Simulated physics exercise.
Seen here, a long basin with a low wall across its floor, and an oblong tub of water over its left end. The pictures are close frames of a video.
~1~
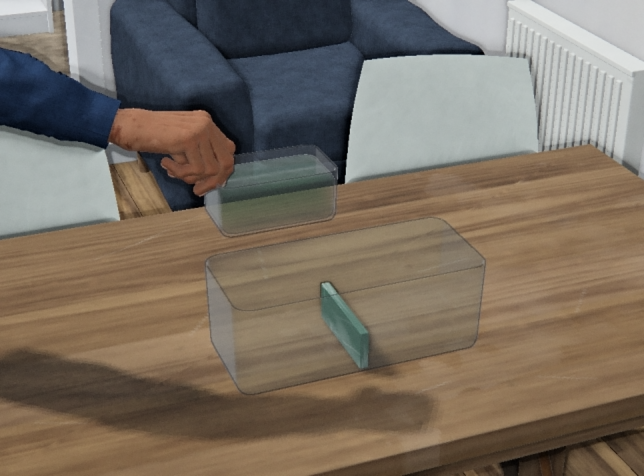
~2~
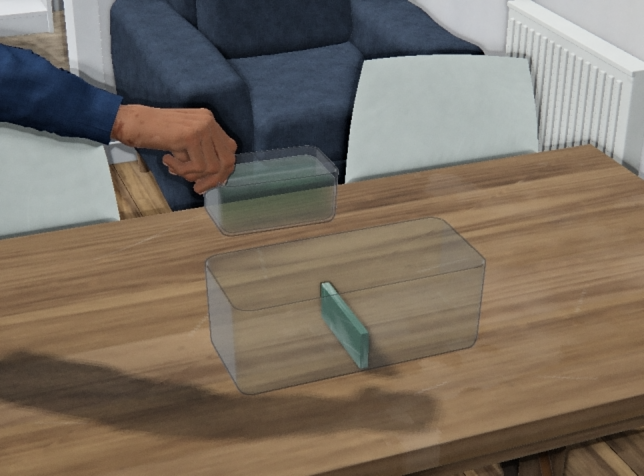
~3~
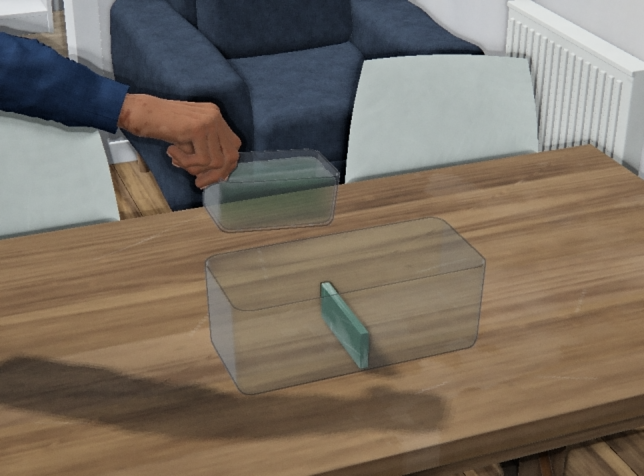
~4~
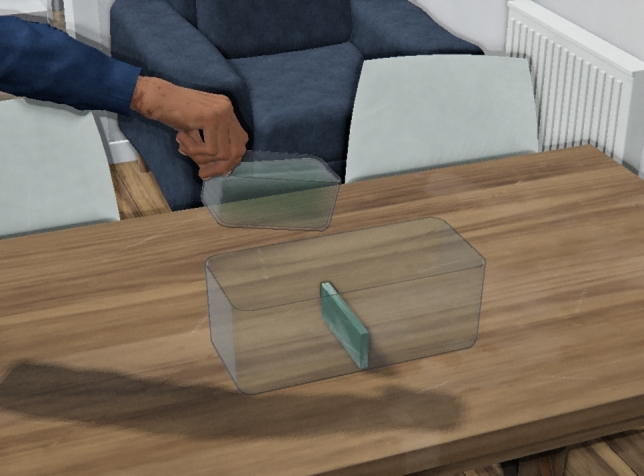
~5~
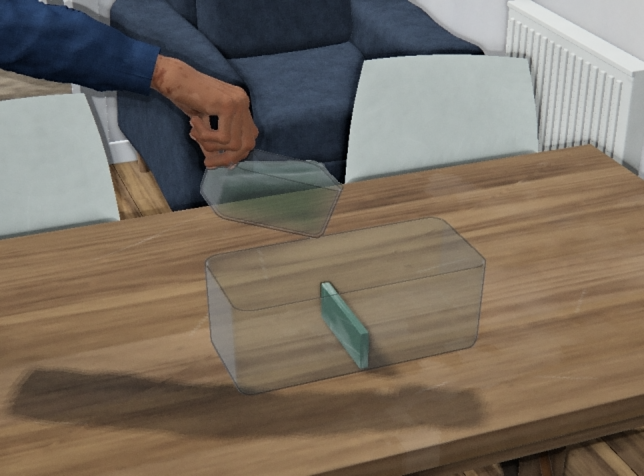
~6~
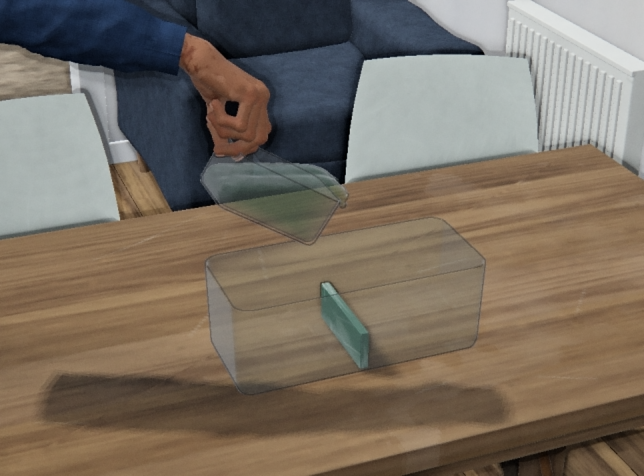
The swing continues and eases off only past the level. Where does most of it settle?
The right-hand part.
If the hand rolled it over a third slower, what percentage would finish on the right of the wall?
Near 80 %.
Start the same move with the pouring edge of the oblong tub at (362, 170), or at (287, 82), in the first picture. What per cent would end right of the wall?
In turn 90 and 55 in a hundred.
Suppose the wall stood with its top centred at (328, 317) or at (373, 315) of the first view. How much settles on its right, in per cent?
The first gives 80 %, the second 40 %.
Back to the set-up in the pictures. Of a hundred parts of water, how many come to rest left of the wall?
Roughly 25 in a hundred.
A moment on, the tilt is 96° and 14 per cent is still to pour, 2 is left of the wall and 53 right of it.
Next, the tilt is 107° and 2 per cent is still to pour, 19 is left of the wall and 75 right of it.
Then the tilt is 107° and 0 per cent is still to pour, 24 is left of the wall and 75 right of it.
Later the tilt is 107° and 0 per cent is still to pour, 24 is left of the wall and 75 right of it.
At rest 25 per cent lies left of the wall, 75 right of it and 1 outside.
